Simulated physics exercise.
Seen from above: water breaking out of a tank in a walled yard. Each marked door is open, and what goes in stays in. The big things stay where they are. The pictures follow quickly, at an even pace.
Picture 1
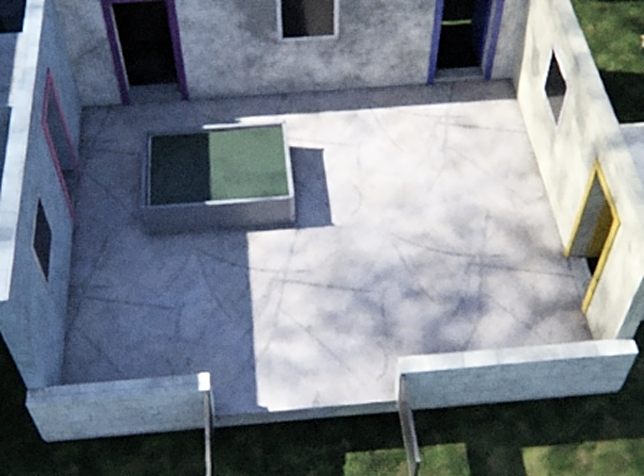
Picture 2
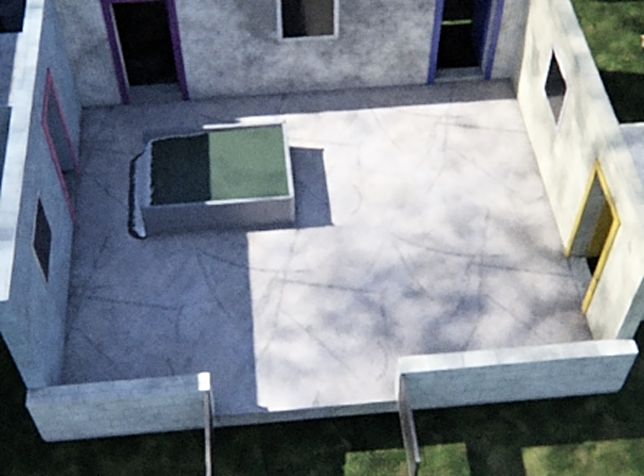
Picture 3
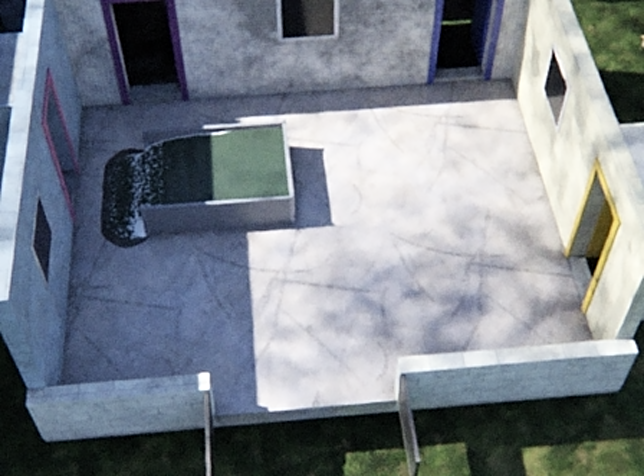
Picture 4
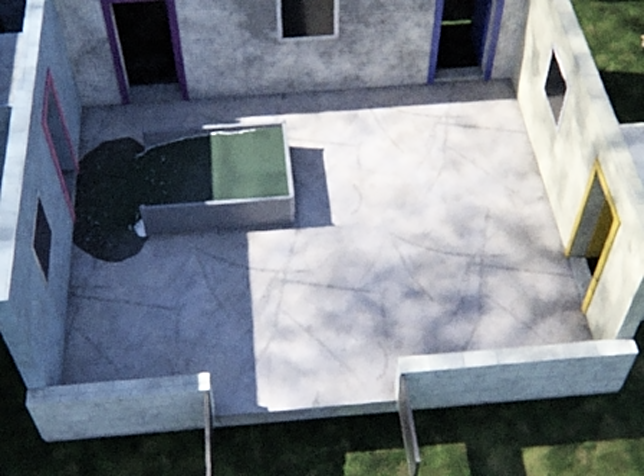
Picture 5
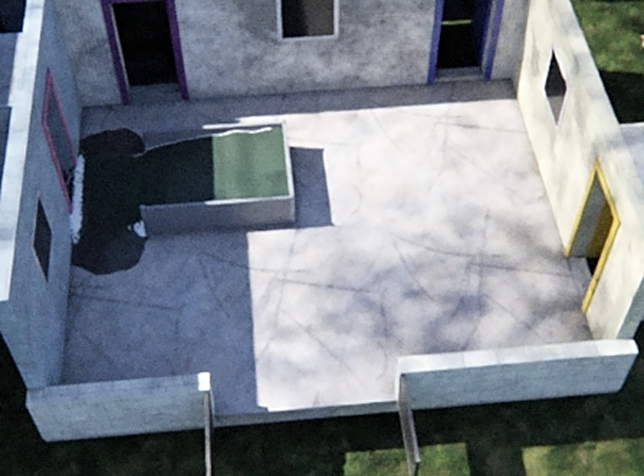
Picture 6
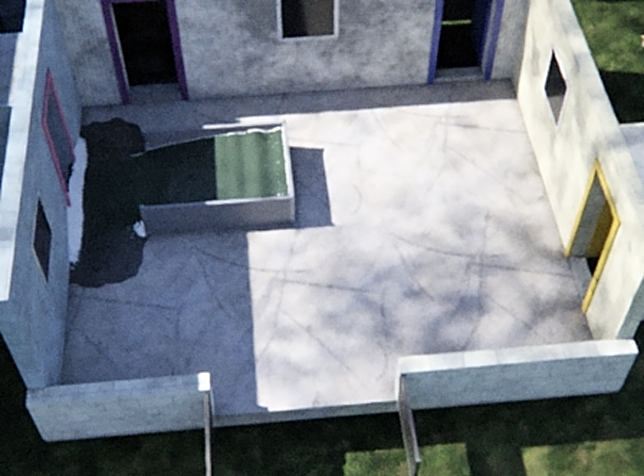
Water breaks out of the left end of a low, open tank of green water, seen from a fixed view high above a pale walled yard. Purple and blue doorways stand at the back, a pink-framed one at left and a yellow one at right, with sunlight across the floor's right side. The dark water spreads leftward to the wall, whitens along it, then creeps toward the viewer as the tank's level lowers.
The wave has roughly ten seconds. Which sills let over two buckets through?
The blue door holds within the limit; the yellow door holds within the limit; the purple door holds within the limit; the pink door floods.
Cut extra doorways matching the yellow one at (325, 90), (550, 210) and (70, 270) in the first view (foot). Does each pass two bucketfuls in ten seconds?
As listed: Holds, is under, passes that mark.
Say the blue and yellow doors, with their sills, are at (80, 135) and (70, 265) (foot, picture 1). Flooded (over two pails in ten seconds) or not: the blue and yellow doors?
One by one: Blue door is over, yellow door floods.
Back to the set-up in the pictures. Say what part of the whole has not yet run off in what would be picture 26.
I make it 86 per cent.
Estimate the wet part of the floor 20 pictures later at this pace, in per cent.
Near 35 in a hundred.
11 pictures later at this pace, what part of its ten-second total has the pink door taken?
Near 70 in a hundred.
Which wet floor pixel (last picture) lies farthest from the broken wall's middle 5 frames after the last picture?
At about (65, 345).
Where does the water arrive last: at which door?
Last comes the door marked yellow.
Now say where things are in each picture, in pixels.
The first picture shows still water in the open tank at (216, 167).
In the second picture, water pours out at (149, 185) and has run to (139, 235).
In the third picture, the front is at (116, 239), out from the gap at (149, 187).
In the fourth picture, the front is at (84, 245), out from the gap at (149, 188).
In the fifth picture, water pours out at (149, 188) and has run to (72, 258).
In the sixth picture, the front is at (70, 277), out from the gap at (149, 188).
A moment on, water covers 10 % of the floor; the blue door not reached, the yellow door not reached, the purple door not reached, the pink door far over two buckets in.
Next, water covers 20 % of the floor; the blue door not reached, the yellow door not reached, the purple door wet at the sill, nothing in, the pink door far over two buckets in.
Then, water covers 35 % of the floor; the blue door not reached, the yellow door not reached, the purple door wet at the sill, nothing in, the pink door far over two buckets in.
Later, water covers 65 % of the floor; the blue door wet at the sill, nothing in, the yellow door not reached, the purple door wet at the sill, nothing in, the pink door far over two buckets in.
In the end, water covers 90 % of the floor; the blue door wet at the sill, nothing in, the yellow door wet at the sill, nothing in, the purple door wet at the sill, nothing in, the pink door far over two buckets in.
